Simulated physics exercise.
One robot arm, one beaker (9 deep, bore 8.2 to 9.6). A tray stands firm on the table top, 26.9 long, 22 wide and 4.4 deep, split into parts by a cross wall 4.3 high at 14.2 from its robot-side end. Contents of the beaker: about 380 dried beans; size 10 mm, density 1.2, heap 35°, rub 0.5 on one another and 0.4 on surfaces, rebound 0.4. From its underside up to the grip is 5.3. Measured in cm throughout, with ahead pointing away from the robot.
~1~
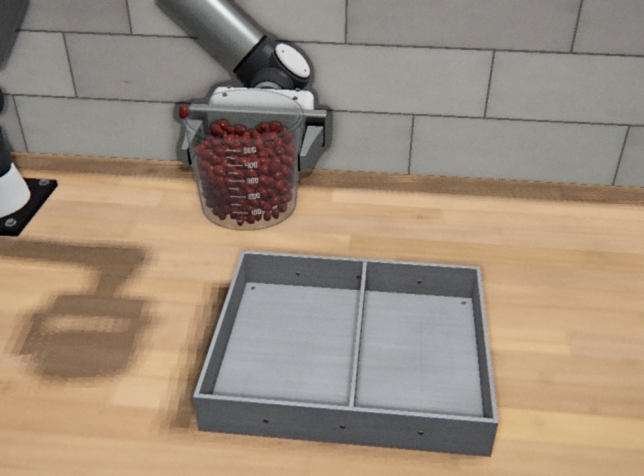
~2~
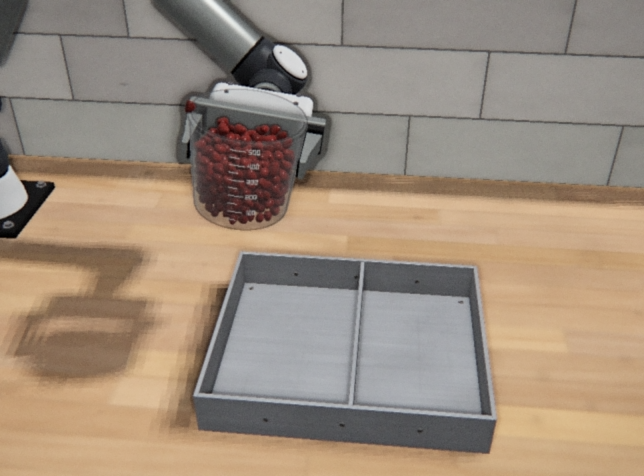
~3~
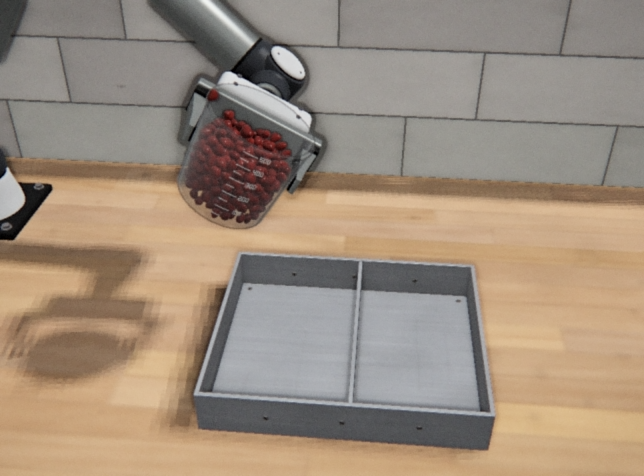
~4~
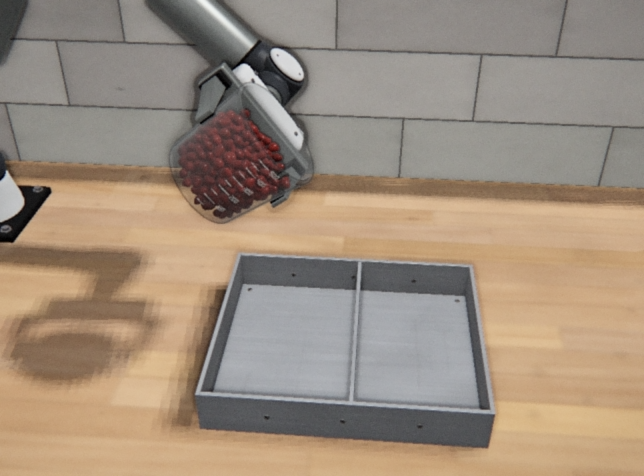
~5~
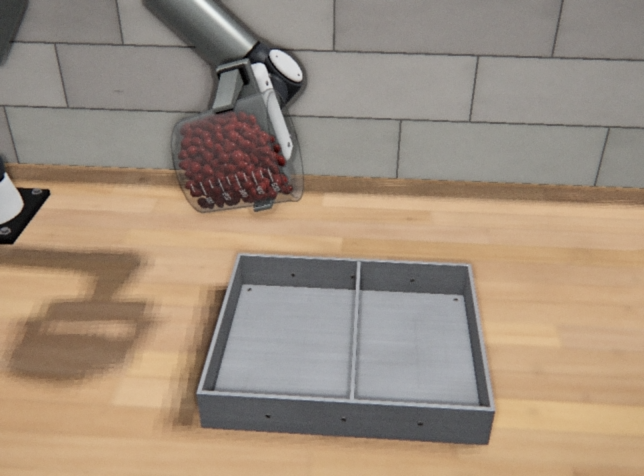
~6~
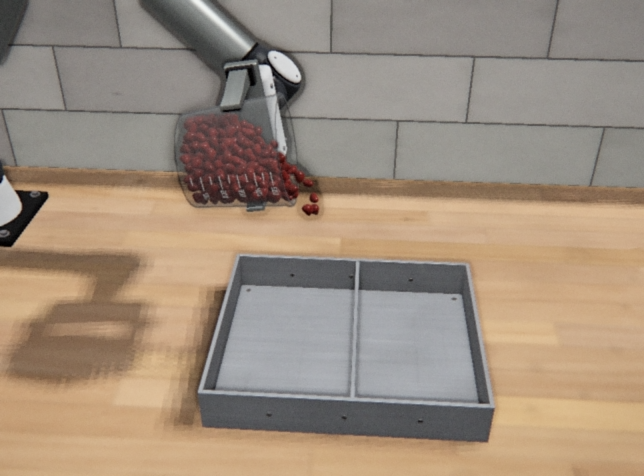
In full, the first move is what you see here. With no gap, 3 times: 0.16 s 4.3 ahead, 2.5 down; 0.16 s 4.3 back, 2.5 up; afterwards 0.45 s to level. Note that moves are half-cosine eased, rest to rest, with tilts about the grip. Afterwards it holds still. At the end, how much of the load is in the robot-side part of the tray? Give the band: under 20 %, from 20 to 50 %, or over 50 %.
The share falls between 20 and 50 %.
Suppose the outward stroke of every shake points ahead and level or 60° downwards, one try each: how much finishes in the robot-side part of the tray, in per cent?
Estimates, in order: 35 % then 10 %.
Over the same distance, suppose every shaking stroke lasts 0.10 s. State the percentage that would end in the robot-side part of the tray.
I'd expect close to 15 in a hundred.
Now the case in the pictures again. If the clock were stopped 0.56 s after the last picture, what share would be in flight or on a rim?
That comes to about 6 per cent, more or less.
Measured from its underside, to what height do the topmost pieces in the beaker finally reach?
It reaches close to 6.5 cm in the end.
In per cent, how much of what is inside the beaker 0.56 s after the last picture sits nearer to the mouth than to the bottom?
Roughly 60 per cent.
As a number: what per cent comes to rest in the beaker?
Near 50 in a hundred.
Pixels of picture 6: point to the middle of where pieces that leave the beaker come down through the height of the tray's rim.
Estimated centre near (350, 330) in pixels.
Then, 0.56 s after the last picture, tilted 81° forward, highest piece 23 above the table; 264 in the beaker, 49 in the robot-side part, 42 in the far-side part, 22 in flight or on a rim.
Then, 1.13 s after the last picture, tilted 56° forward, highest piece 23 above the table; 182 in the beaker, 105 in the robot-side part, 87 in the far-side part, 3 in flight or on a rim.
Then, 1.61 s after the last picture, level, highest piece 26 above the table; 182 in the beaker, 107 in the robot-side part, 88 in the far-side part.
Then, 2.66 s after the last picture, level, highest piece 26 above the table; 182 in the beaker, 107 in the robot-side part, 88 in the far-side part.
Final count, 182 in the beaker, 107 in the robot-side part, 88 in the far-side part. That is 28 % in the robot-side part of the tray.
